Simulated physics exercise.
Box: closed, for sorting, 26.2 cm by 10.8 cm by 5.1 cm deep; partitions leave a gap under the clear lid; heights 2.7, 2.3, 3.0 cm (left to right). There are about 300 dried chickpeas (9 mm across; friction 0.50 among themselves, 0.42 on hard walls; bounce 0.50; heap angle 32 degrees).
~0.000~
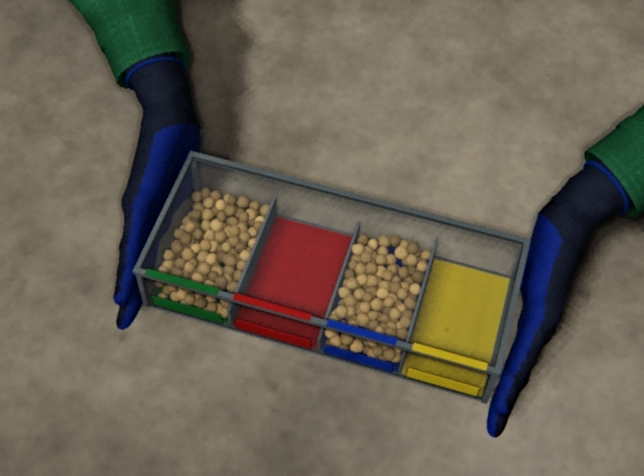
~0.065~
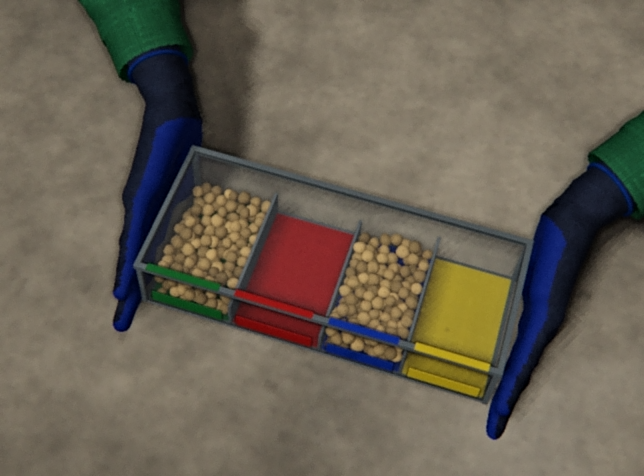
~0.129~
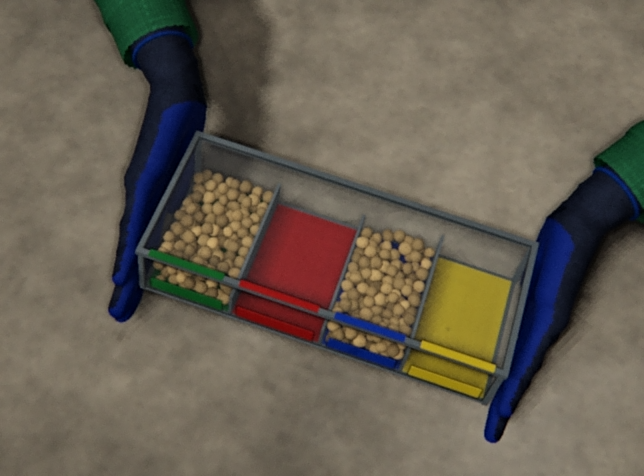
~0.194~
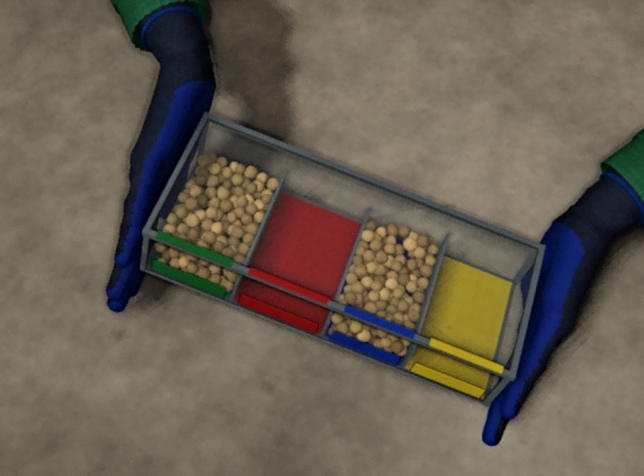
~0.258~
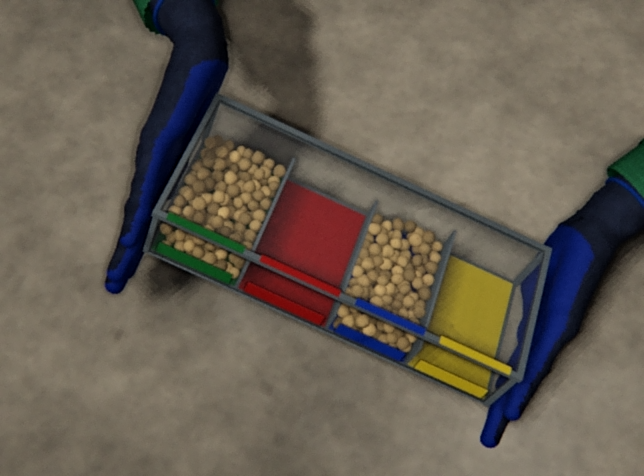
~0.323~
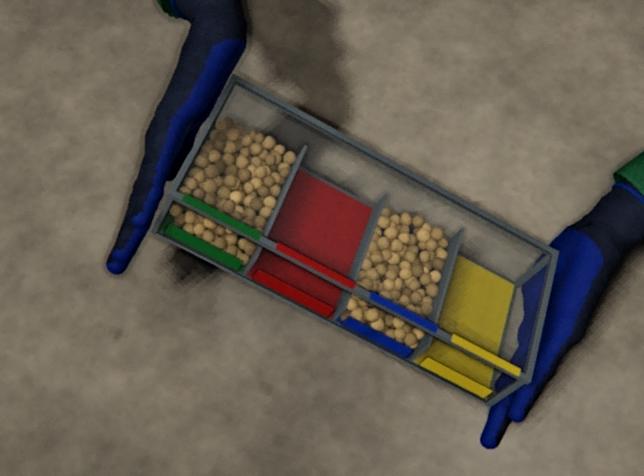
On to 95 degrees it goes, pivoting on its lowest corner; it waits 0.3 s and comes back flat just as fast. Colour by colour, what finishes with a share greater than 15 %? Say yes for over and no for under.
One by one: Red: Fails to beat the threshold; blue: Beats the threshold; green: Fails to beat the threshold; yellow: Beats the threshold.
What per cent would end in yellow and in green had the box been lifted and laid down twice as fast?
In that case yellow keeps 70 per cent while green keeps 0 per cent.
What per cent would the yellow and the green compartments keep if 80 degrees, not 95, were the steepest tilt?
With that change you'd see yellow at 35 % and green at 25 %.
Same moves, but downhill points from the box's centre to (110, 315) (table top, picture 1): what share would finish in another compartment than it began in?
Estimate: Some 45 per cent.
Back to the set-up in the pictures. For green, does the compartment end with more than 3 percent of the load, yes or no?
Green compartment - above it.
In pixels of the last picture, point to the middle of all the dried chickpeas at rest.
My guess is close to (431, 292).
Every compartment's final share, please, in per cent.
Per cent by compartment - red 0, blue 40, green 10, yellow 50.
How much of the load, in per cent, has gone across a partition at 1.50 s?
About 60 %.
After 1.50 s, tilt 95 degrees; red 5 %, blue 50 %, green 15 %, yellow 35 %.
After 2.28 s, tilt 47 degrees; blue 40 %, green 10 %, yellow 50 %.
After 3.08 s, tilt 0 degrees; blue 40 %, green 10 %, yellow 50 %.
By 3.4 s all is still; red 0 %, blue 40 %, green 10 %, yellow 50 %.
